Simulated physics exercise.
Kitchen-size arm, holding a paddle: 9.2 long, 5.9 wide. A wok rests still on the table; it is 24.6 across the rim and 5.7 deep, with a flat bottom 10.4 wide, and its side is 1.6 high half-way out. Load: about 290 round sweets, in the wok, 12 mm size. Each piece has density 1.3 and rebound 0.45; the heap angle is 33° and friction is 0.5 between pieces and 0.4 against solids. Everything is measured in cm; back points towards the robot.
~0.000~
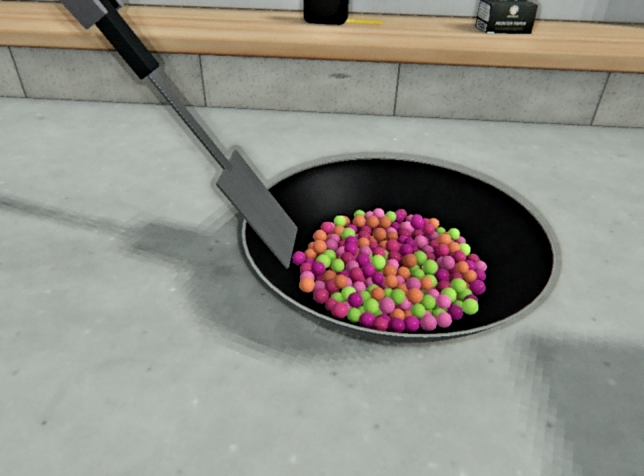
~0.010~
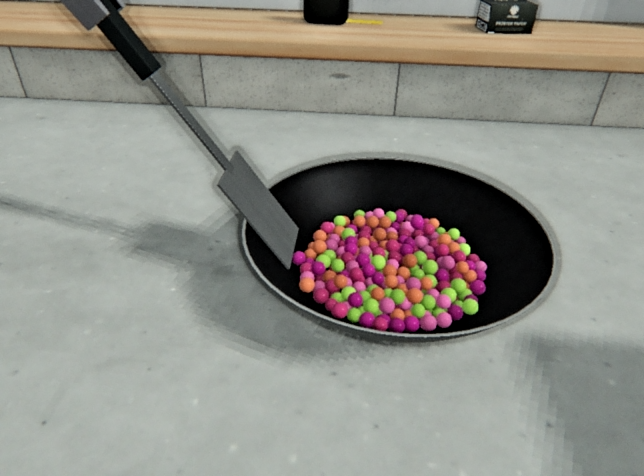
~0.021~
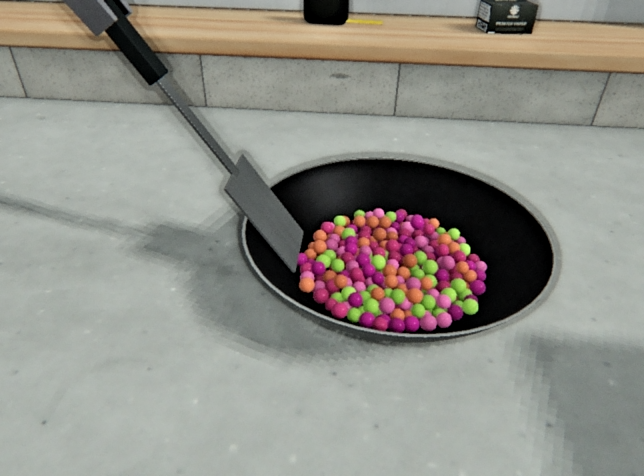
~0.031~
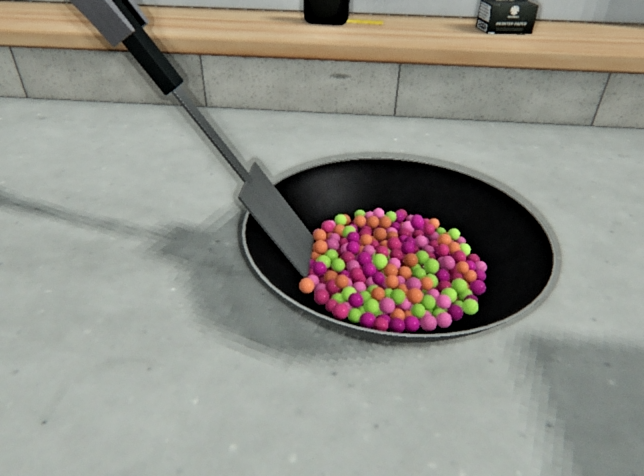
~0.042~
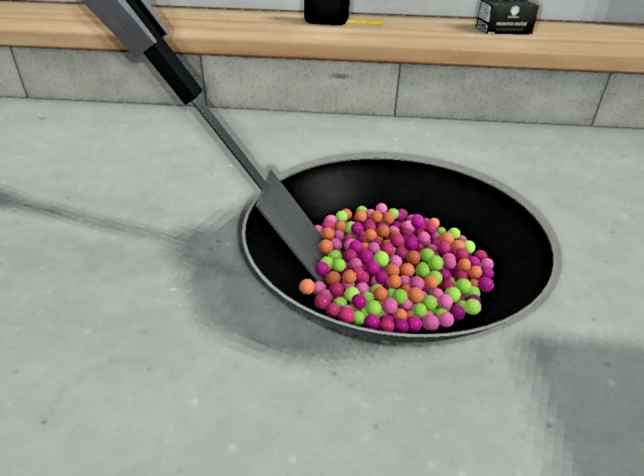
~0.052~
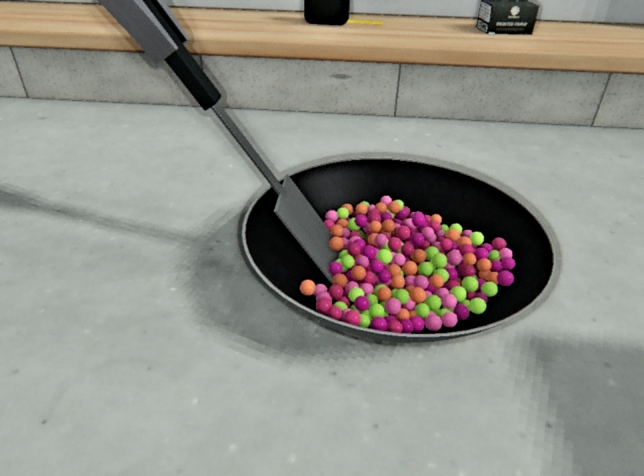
A paddle held by a kitchen-size arm rests at the left side of a still black wok filled with pink, purple, orange and green balls, then slides down and right into them. It pushes the pile slightly rightward, while one orange ball stays behind at the left.
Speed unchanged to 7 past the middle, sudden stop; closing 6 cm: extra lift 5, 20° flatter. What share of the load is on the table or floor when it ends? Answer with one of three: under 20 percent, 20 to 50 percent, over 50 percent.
20 to 50 percent.
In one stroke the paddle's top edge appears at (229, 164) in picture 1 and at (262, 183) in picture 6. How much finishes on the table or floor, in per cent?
It comes to something like 10 %, give or take.
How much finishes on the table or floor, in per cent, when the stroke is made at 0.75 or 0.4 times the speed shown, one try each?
Some 20 per cent, then some 5 per cent, on the table or floor.
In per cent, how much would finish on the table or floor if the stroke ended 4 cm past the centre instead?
That would be something like 15 in a hundred.
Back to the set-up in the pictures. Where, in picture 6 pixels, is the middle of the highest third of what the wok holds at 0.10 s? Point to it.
Centre: Approx. (449, 237) in the last view.
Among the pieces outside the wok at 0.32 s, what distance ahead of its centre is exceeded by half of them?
I'd say some 24 centimetres.
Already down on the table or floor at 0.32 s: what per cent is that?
Share at that moment: About 10 %.
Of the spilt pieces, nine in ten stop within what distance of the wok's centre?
Radial distance: Approx. 80 cm.
After 0.08 s, sloping 56°, highest piece 7 above the table; 291 in the wok.
After 0.10 s, sloping 50°, highest piece 10 above the table; 282 in the wok, 9 on the blade or in flight.
After 0.32 s, sloping 36°, highest piece 20 above the table; 213 in the wok, 35 on the table or floor, 43 on the blade or in flight.
After 1.37 s, sloping 36°, highest piece 5 above the table; 212 in the wok, 79 on the table or floor.
In the end, 212 in the wok, 79 on the table or floor. That is 27 % on the table or floor.
